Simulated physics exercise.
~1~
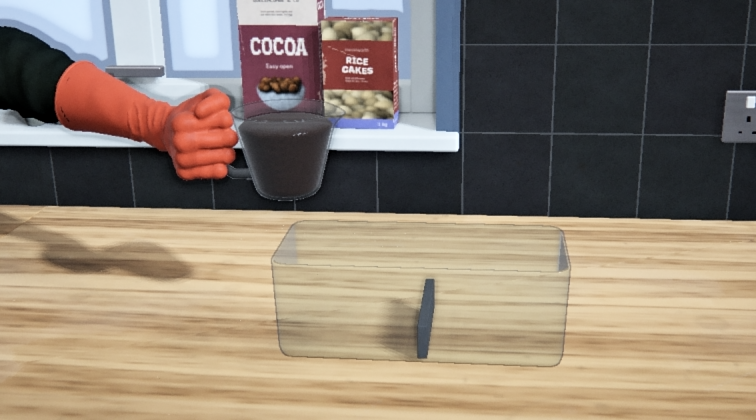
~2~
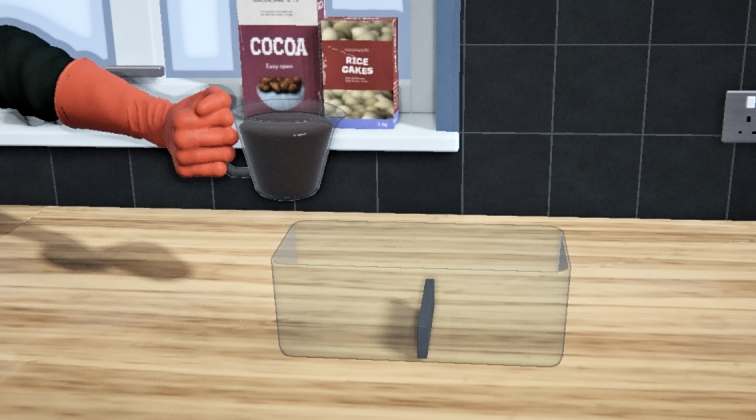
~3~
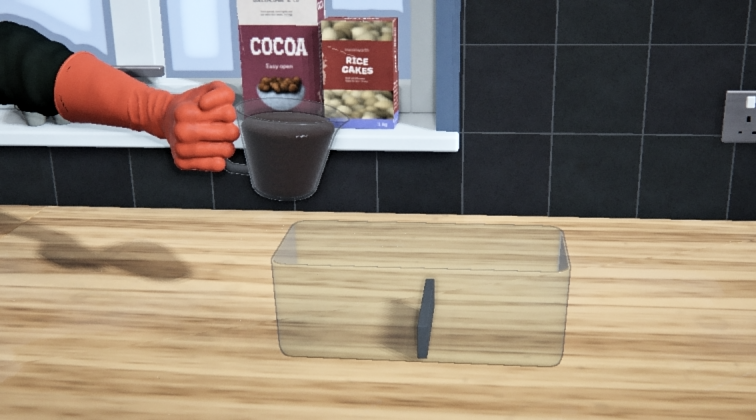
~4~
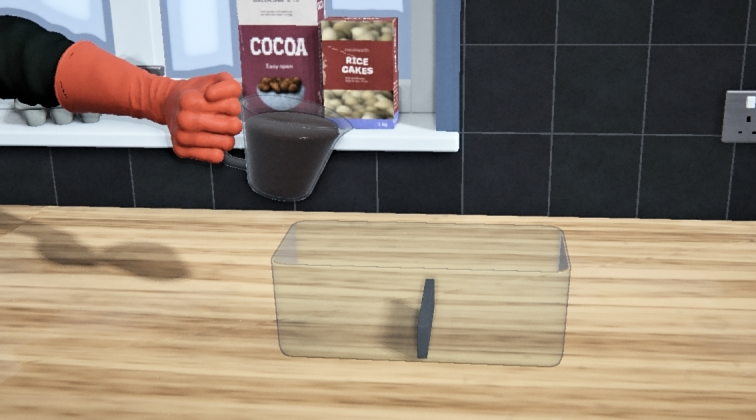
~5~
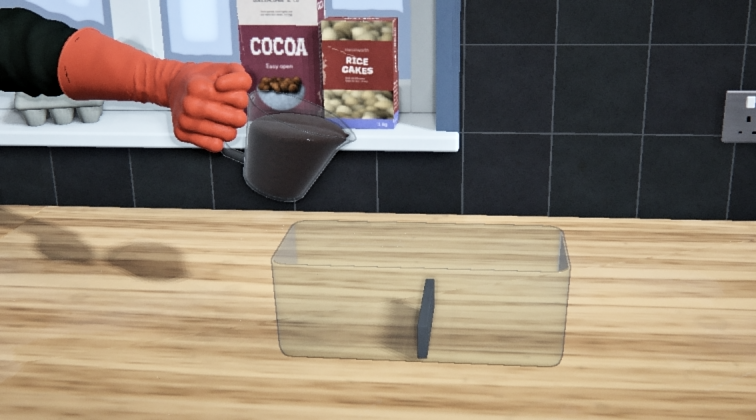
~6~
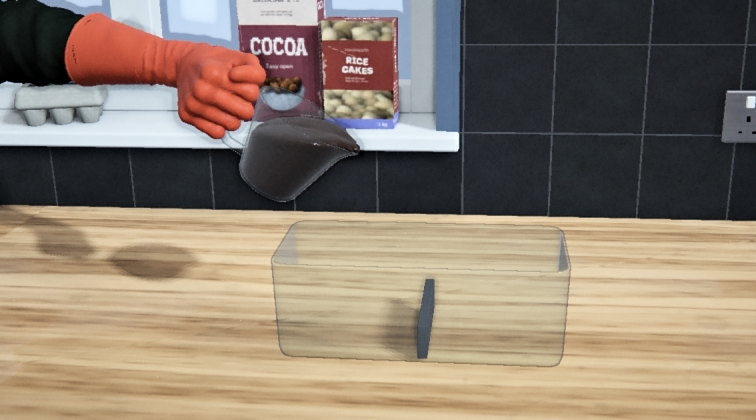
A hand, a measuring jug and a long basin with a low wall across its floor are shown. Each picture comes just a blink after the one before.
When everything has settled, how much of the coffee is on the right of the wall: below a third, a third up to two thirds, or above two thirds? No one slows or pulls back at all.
The share right of the wall is going to stay short of a third.
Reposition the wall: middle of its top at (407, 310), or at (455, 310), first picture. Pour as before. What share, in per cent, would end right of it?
Note: Roughly 30 % in case one, 15 % in case two.
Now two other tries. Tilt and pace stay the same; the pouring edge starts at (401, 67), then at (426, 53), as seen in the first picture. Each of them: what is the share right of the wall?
Near 85 per cent for the first start, near 90 per cent for the second.
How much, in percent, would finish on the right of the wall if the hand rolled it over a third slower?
Near 5 in a hundred.
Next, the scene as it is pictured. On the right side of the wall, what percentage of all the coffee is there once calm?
10 in a hundred.
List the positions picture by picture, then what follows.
In the first frame, it leans 0°; its right rim is at (345, 112); the coffee meets the walls at (241, 122) and (334, 123); the long basin's rim runs from (283, 242) to (566, 249); the wall's top is at (426, 302).
In the second frame, it leans 2°; its right rim is at (347, 114); the coffee meets the walls at (241, 121) and (334, 124).
In the third frame, it leans 6°; its right rim is at (349, 119); the coffee meets the walls at (244, 119) and (335, 125).
In the fourth frame, it leans 13°; its right rim is at (353, 127); the coffee meets the walls at (247, 118) and (340, 129).
In the fifth frame, it leans 22°; its right rim is at (357, 138); the coffee meets the walls at (253, 121) and (349, 132).
In the sixth frame, it leans 34°; its right rim is at (358, 152); the coffee meets the walls at (252, 129) and (348, 141); 2 per cent is over the edge.
A moment on, the measuring jug is tipped on its side and 34 per cent is still to pour, 42 is left of the wall and 0 right of it.
Next, the measuring jug is tipped right over and 4 per cent is still to pour, 86 is left of the wall and 2 right of it.
Then the measuring jug is tipped right over and 0 per cent is still to pour, 89 is left of the wall and 7 right of it.
Later the measuring jug is tipped right over and 0 per cent is still to pour, 89 is left of the wall and 8 right of it.
Finally, 89 per cent lies left of the wall, 8 right of it and 4 outside.
